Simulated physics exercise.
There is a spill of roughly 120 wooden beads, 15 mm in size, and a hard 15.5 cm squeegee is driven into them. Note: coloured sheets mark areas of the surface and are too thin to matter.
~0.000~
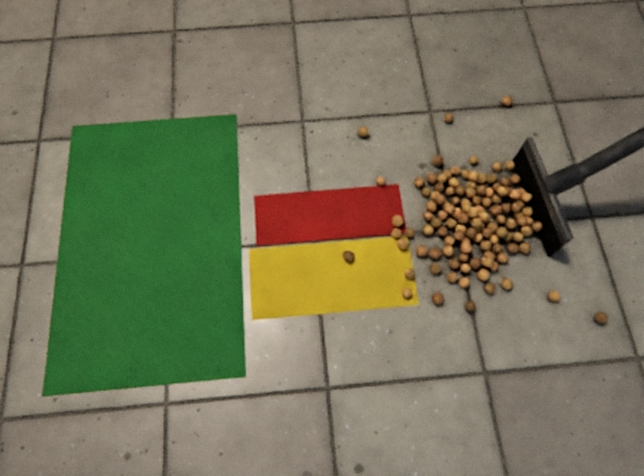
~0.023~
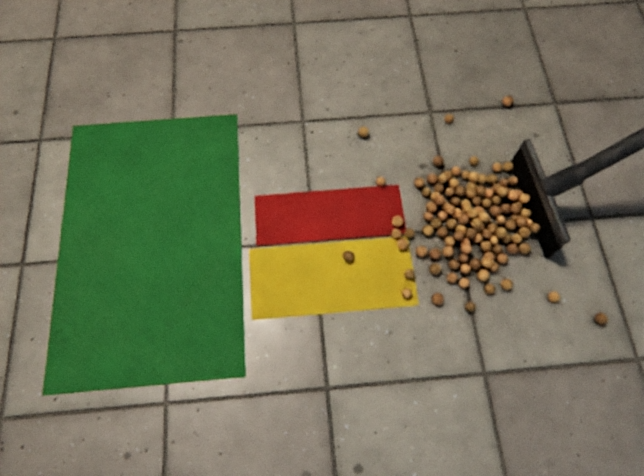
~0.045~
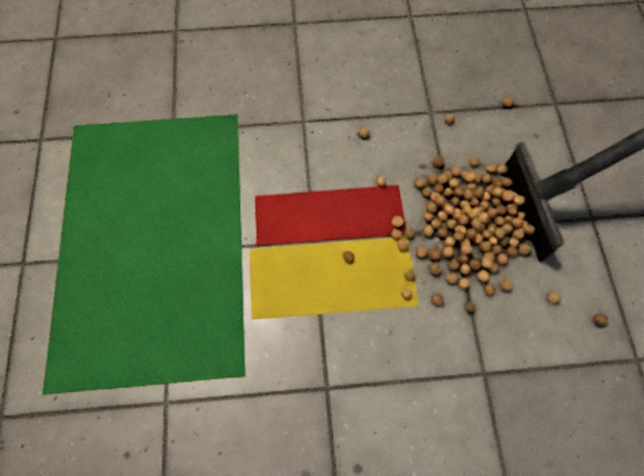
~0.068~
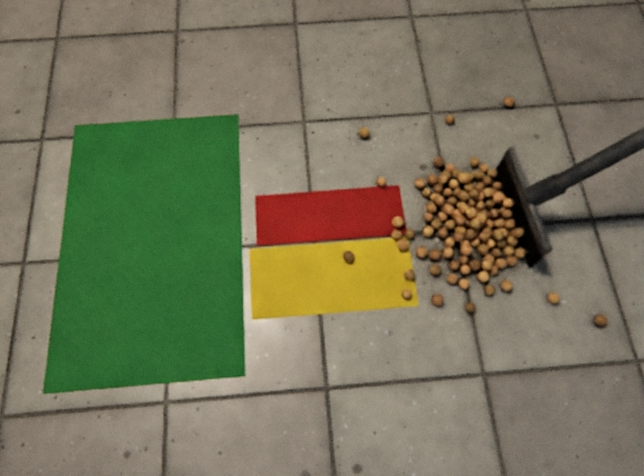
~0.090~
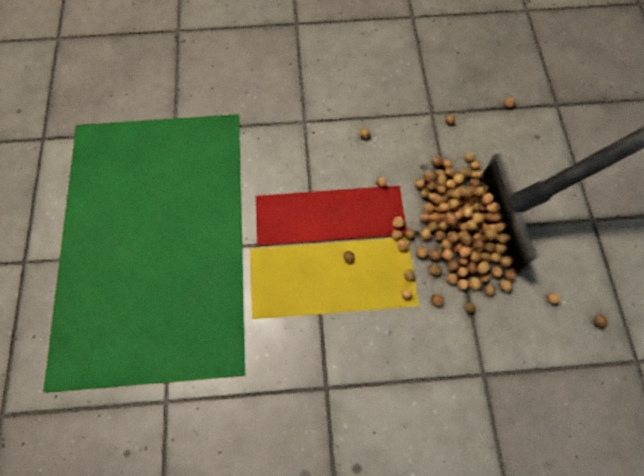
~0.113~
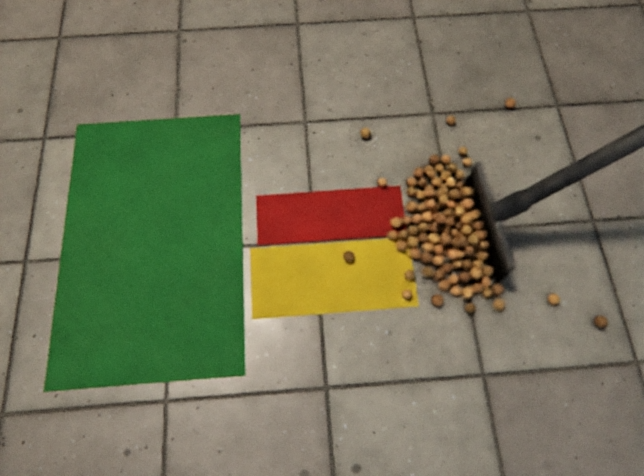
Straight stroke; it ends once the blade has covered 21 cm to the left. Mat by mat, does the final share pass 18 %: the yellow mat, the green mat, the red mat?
Yellow mat: No; green mat: Yes; red mat: No.
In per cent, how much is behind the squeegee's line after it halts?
The share comes to roughly 10 per cent.
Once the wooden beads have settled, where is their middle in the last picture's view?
The middle of the pieces at rest is roughly at (208, 288).
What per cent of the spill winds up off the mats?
I'd put it at around 50 per cent.
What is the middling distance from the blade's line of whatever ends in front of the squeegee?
About 26 cm.
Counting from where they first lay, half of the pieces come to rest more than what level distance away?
It works out at some 40 centimetres.
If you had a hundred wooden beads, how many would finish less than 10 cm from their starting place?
About 5 per cent.
Then, at 0.24 s, squeegee 22 cm from its start, spill 31 cm wide; yellow mat 40 %, red mat 25 %, off the mats 40 %.
Then, at 0.36 s, squeegee 22 cm from its start, spill 37 cm wide; yellow mat 30 %, red mat 15 %, off the mats 50 %.
After 0.47 s, squeegee 22 cm from its start, spill 42 cm wide; yellow mat 15 %, red mat 5 %, green mat 25 %, off the mats 50 %.
At rest (1.4 s), yellow mat 5 %, red mat 0 %, green mat 45 %, off the mats 50 %.
